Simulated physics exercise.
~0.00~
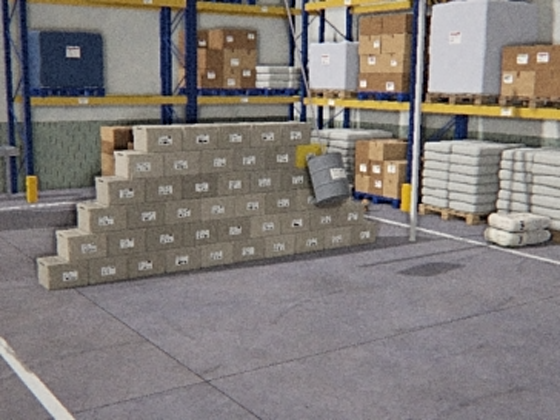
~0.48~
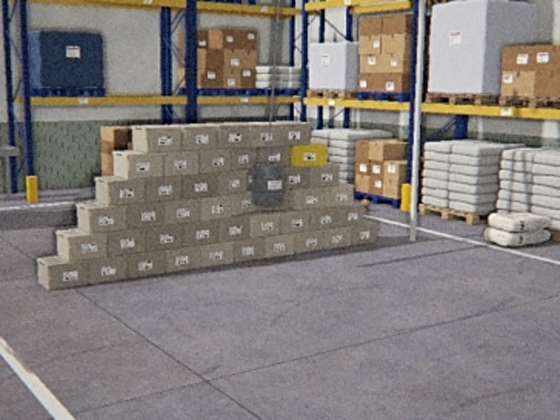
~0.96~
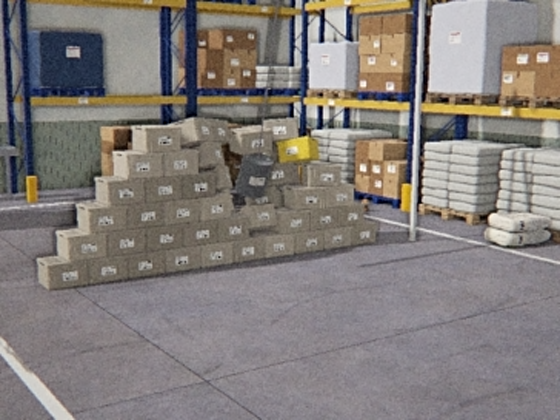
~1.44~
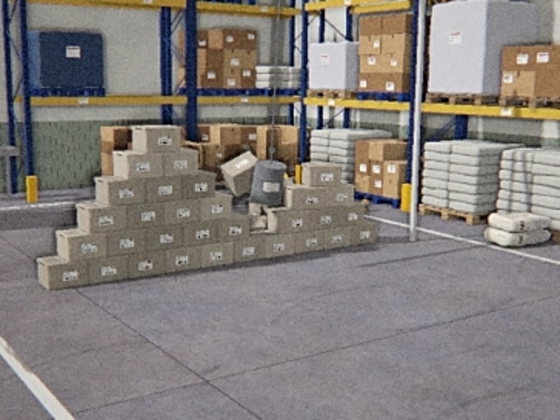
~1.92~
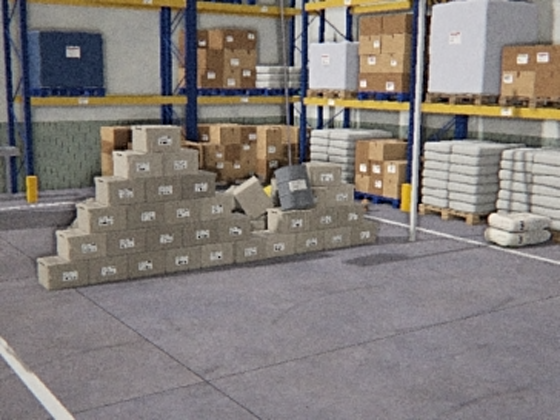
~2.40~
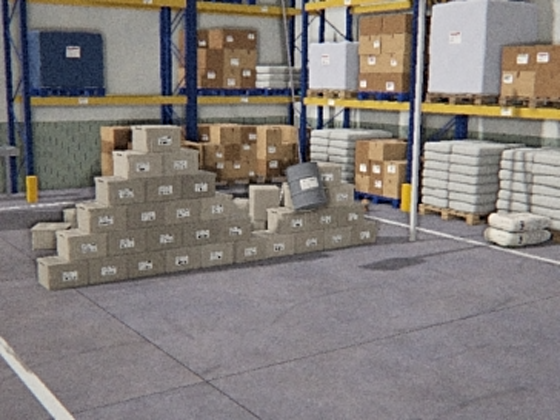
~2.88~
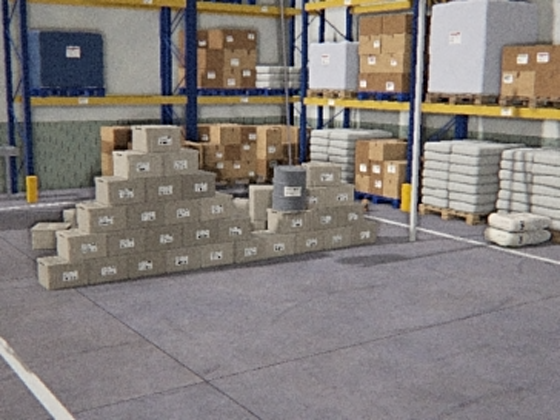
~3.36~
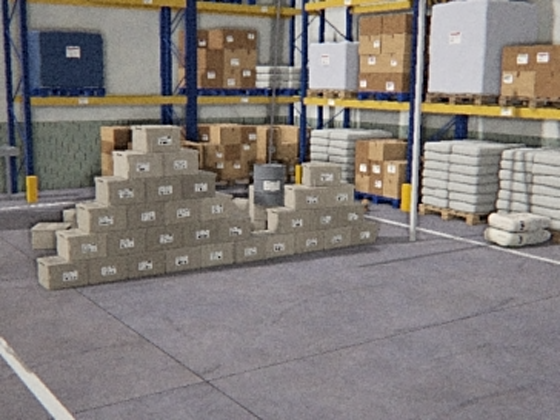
A grey drum hanging on a line swings leftward into a stepped wall of stacked boxes in a warehouse, knocking the yellow one and several others out of the upper right part, then sways right and back left over the gap while the rest stays standing.
